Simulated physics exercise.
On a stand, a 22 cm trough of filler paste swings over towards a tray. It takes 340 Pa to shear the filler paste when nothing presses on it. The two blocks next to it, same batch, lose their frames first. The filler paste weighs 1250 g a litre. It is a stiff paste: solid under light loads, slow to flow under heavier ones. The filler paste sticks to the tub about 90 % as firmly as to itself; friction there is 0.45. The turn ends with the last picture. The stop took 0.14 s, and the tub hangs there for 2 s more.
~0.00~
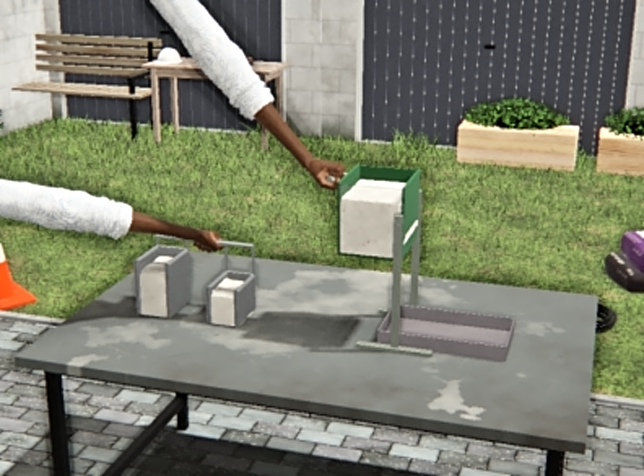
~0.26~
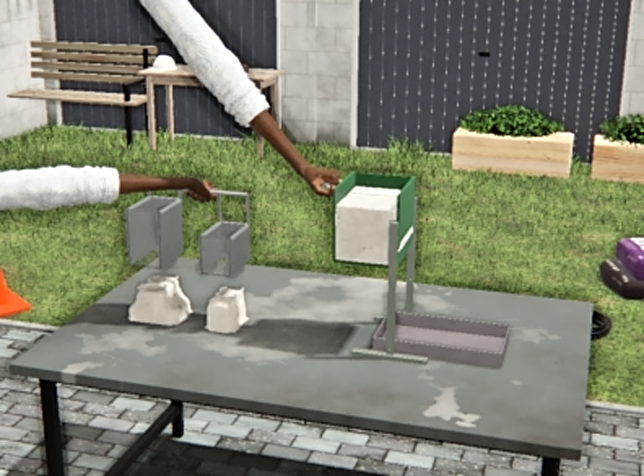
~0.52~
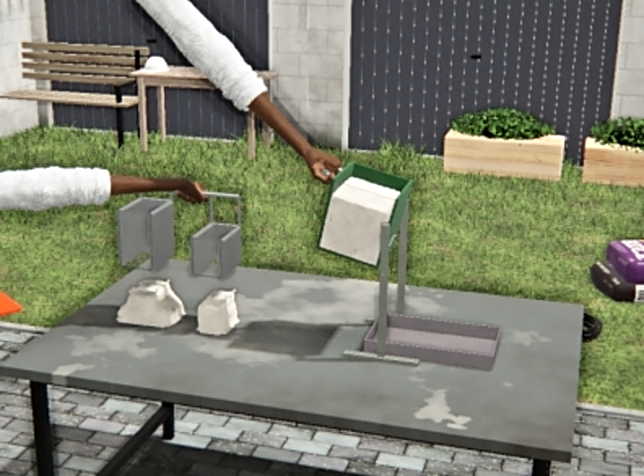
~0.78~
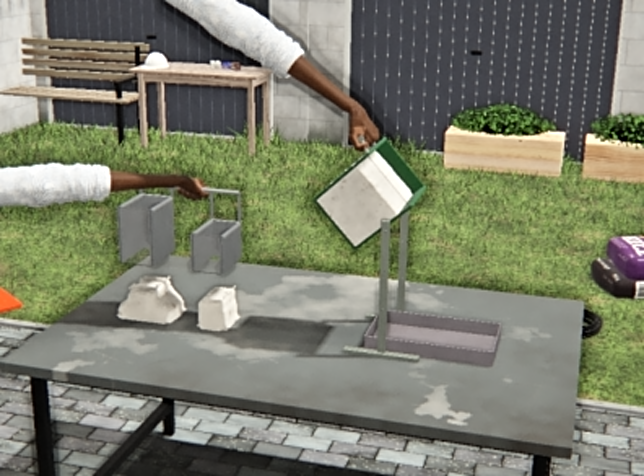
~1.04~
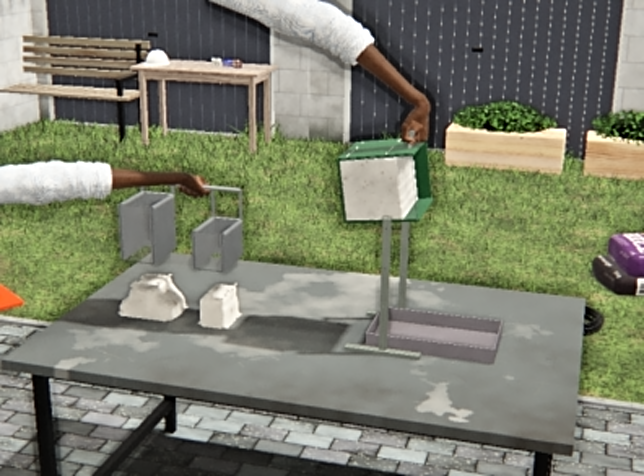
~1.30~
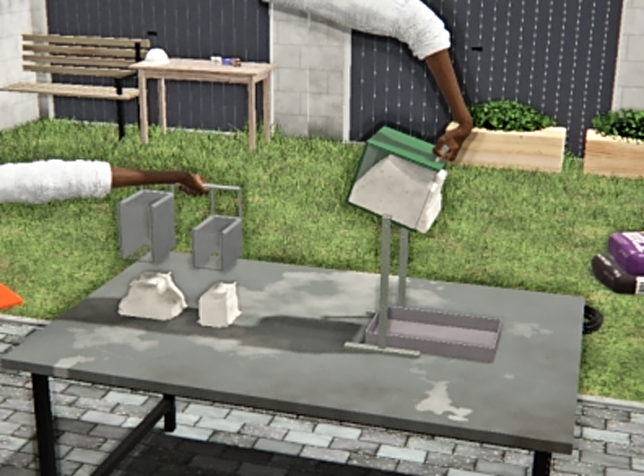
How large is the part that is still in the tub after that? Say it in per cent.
Expect roughly 23 %.
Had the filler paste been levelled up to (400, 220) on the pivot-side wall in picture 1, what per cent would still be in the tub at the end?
In that case some 35 per cent.
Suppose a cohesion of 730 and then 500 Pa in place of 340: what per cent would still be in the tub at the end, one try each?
In that order: 50 %, 35 %.
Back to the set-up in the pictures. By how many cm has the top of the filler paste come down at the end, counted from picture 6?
About 12 cm.
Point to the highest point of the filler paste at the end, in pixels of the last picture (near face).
At about (386, 202).
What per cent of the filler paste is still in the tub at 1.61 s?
Some 30 per cent.
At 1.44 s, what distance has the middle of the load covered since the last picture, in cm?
About 10 cm.
By 1.44 s, the tub is at 108 degrees and holds 57 %.
By 1.61 s, the tub is at 108 degrees and holds 31 %.
By 1.78 s, the tub is at 108 degrees and holds 26 %.
By 1.95 s, the tub is at 108 degrees and holds 24 %.
By 3.30 s, at the end, the tub is at 108 degrees and holds 23 %.
